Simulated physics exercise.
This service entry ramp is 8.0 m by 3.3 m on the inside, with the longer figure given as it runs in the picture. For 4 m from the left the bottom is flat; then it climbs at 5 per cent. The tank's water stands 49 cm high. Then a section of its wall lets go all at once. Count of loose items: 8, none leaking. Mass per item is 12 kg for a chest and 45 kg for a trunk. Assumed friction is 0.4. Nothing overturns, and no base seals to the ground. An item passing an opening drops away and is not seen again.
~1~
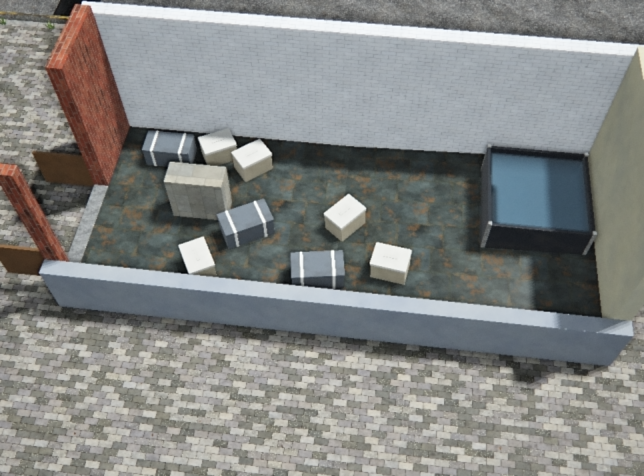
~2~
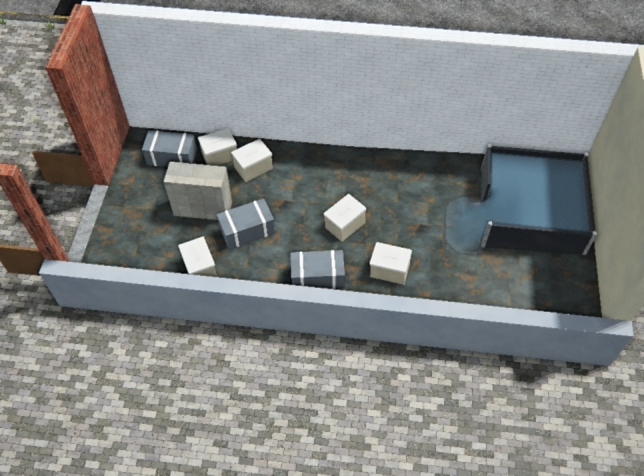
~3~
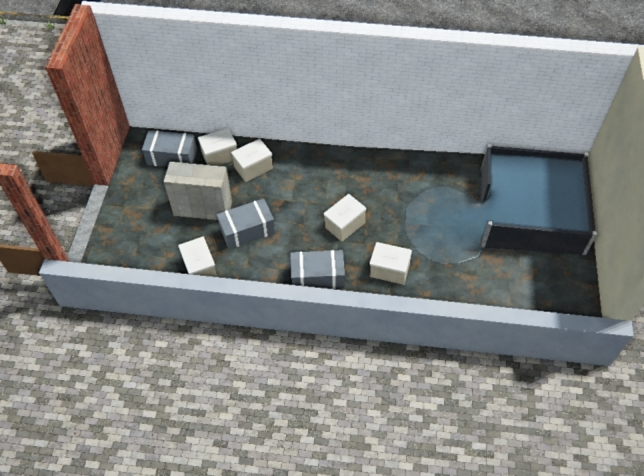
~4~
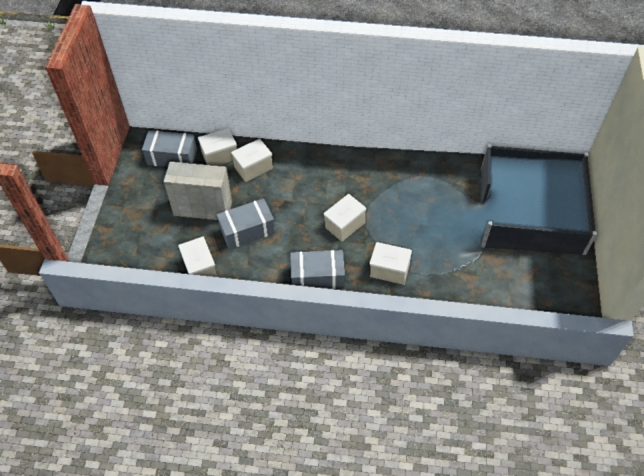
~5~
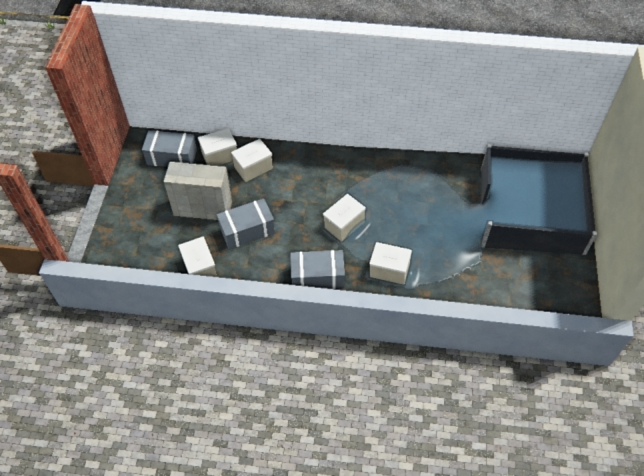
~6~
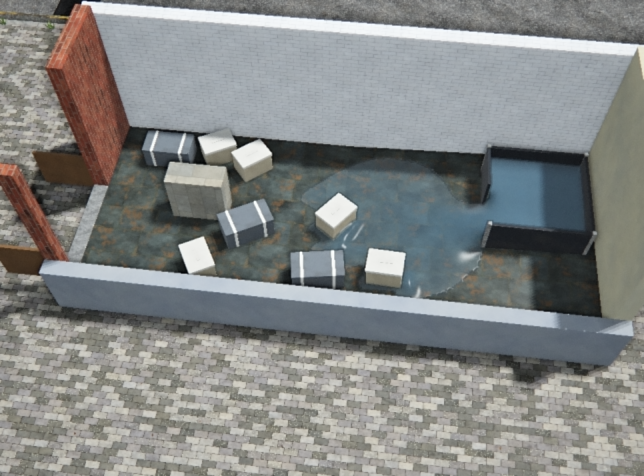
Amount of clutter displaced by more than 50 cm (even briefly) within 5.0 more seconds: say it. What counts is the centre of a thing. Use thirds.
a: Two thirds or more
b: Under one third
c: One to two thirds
The answer is c.
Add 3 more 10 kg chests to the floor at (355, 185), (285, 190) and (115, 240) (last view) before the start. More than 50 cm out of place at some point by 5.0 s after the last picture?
In order: Greater, greater and greater.
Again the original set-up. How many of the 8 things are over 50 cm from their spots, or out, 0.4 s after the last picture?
Result: 2.
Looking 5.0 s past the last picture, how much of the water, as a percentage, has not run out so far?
Around 86 per cent of the water is still in there.
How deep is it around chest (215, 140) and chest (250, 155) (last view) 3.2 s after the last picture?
Close to 9 and 11 centimetres.
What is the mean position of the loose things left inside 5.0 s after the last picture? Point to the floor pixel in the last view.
It sits at about (217, 210).
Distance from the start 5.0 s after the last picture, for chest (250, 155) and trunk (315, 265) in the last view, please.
Going in order, that's 50 cm then 80 cm.
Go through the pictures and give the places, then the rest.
A chest at (346, 211), on the bottom; a chest at (392, 257), on the bottom; 2.2 m2 under water; 0 of 8 have shifted, in the first frame.
A chest at (346, 211), on the bottom; a chest at (392, 257), on the bottom; water covers 2.8 m2; 0 of 8 have shifted, in the second frame.
A chest at (346, 211) rests on the ground; a chest at (392, 257), on the bottom; water covers 3.8 m2; 0 of 8 have shifted, in the third frame.
A chest at (346, 211) rests on the ground; a chest at (392, 257), on the bottom; water covers 4.9 m2; 0 of 8 have shifted, in the fourth frame.
A chest at (345, 211) rests on the ground; a chest at (392, 257), on the bottom; 6.2 m2 under water; 0 of 8 have shifted, in the fifth frame.
A chest at (336, 210), on the bottom, 16 cm from its start; a chest at (387, 262), on the bottom, 12 cm from its start; 7.6 m2 under water; 2 of 8 have shifted, in the sixth frame.
Then, 0.4 s after the last picture 2 of 8 are over 50 cm from their spots; 0 afloat.
Then, 1.7 s after the last picture 4 of 8 are over 50 cm from their spots; 3 afloat.
Then, 3.2 s after the last picture 4 of 8 are over 50 cm from their spots; 3 afloat.
Then, 5.0 s after the last picture 4 of 8 are over 50 cm from their spots, and 5 have been at some point; 3 afloat.
